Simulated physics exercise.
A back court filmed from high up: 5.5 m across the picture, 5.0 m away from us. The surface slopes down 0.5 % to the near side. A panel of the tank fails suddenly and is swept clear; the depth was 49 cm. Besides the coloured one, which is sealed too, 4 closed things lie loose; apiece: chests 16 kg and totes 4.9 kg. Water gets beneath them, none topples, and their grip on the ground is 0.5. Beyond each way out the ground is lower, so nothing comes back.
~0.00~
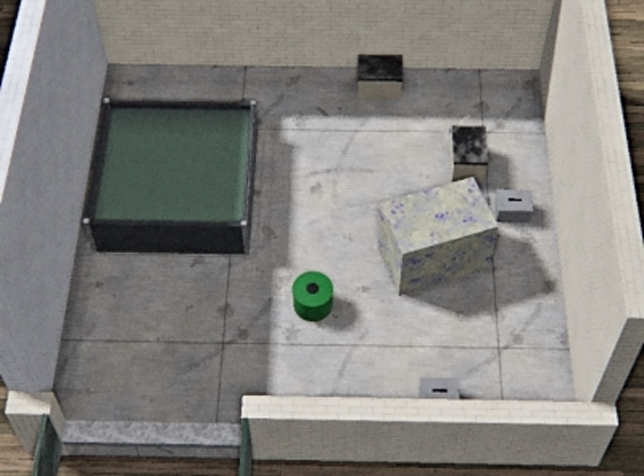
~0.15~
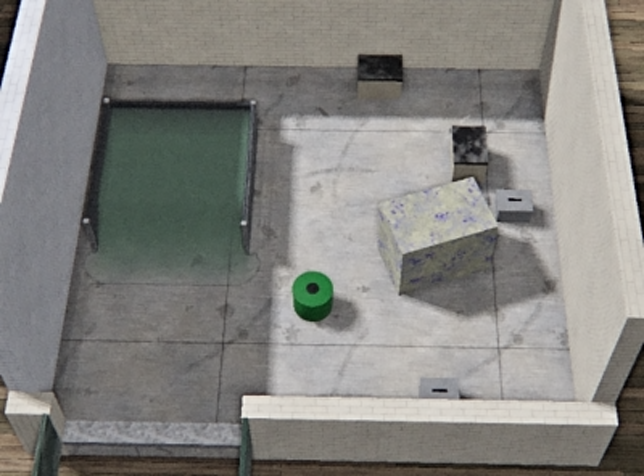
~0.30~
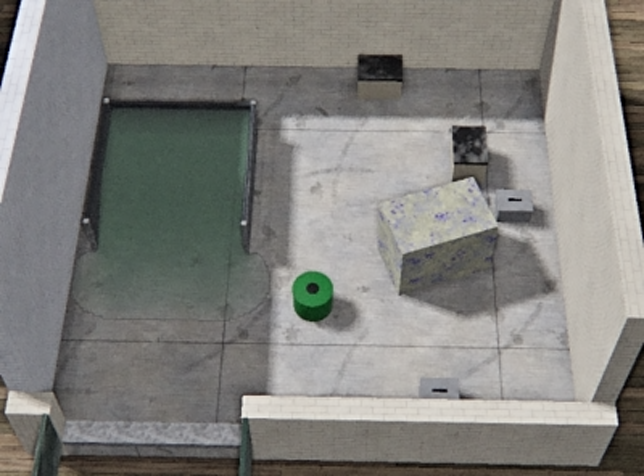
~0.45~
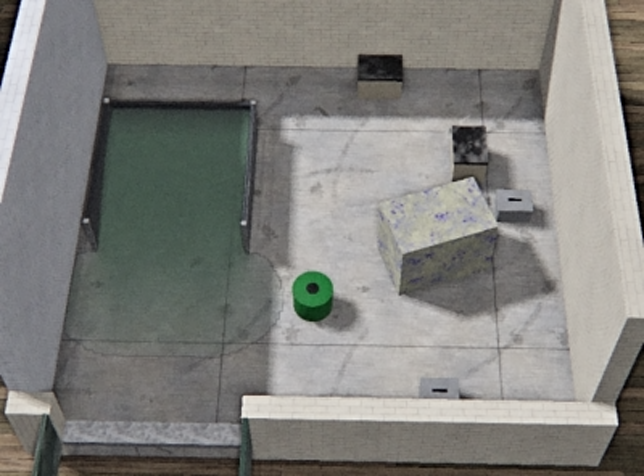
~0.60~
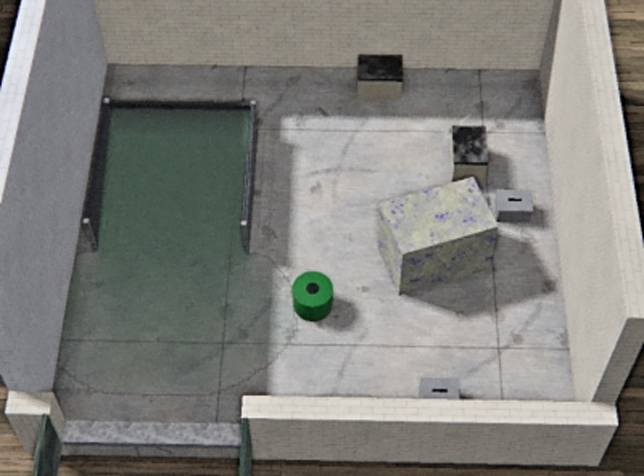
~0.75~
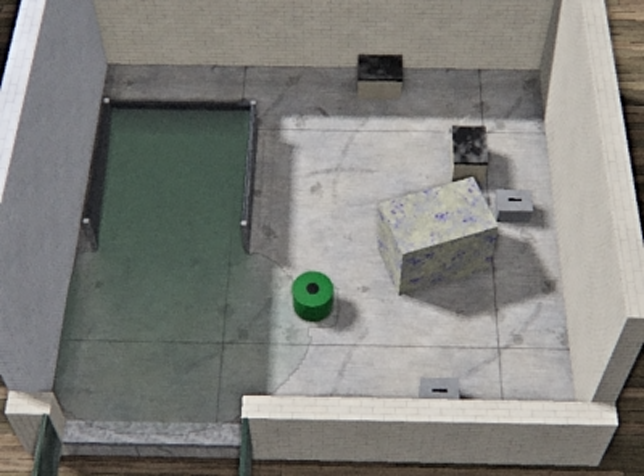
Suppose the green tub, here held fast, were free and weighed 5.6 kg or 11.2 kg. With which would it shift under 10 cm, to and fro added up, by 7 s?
I expect that the smaller load will do.
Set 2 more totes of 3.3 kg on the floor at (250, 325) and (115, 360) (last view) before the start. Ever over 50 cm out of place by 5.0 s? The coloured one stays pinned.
In that order: Past it, more.
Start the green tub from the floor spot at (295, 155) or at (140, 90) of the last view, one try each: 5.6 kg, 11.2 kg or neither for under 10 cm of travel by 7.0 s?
In that order: Either load holds; the smaller is enough.
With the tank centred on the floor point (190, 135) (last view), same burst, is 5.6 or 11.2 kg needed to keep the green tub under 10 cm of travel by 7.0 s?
In that case neither weight holds it.
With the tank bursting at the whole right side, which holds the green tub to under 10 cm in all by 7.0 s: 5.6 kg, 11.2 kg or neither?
In that case neither weight holds it.
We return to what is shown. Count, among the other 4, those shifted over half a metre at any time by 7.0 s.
That makes 1.
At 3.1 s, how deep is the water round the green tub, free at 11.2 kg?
About 2 cm.
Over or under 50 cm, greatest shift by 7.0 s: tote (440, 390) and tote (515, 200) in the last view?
In turn: Over, under.
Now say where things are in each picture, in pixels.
In the first frame, the green tub at (313, 289), on the bottom; water covers 2.9 m2; 0 of 5 have shifted.
In the second frame, the green tub at (313, 289), on the bottom; 3.7 m2 under water; 0 of 5 have shifted.
In the third frame, the green tub at (313, 289) rests on the ground; 4.7 m2 under water; 0 of 5 have shifted.
In the fourth frame, the green tub at (313, 289), on the bottom; 5.7 m2 under water; 0 of 5 have shifted.
In the fifth frame, the green tub at (313, 289), on the bottom; 6.9 m2 under water; 0 of 5 have shifted.
In the sixth frame, the green tub at (313, 289), on the bottom; 8.0 m2 under water; 0 of 5 have shifted.
After 1.4 s the green tub would be 0 cm from its start with 5.6 kg and 0 cm from its start with 11.2 kg; 2 cm of water round it then.
After 3.1 s the green tub would be 1 cm from its start with 5.6 kg and 0 cm from its start with 11.2 kg; 2 cm of water round it then.
After 4.9 s the green tub would be 1 cm from its start with 5.6 kg and 0 cm from its start with 11.2 kg; 1 cm of water round it then.
After 7.0 s the green tub would be 1 cm from its start with 5.6 kg and 0 cm from its start with 11.2 kg; 1 cm of water round it then.
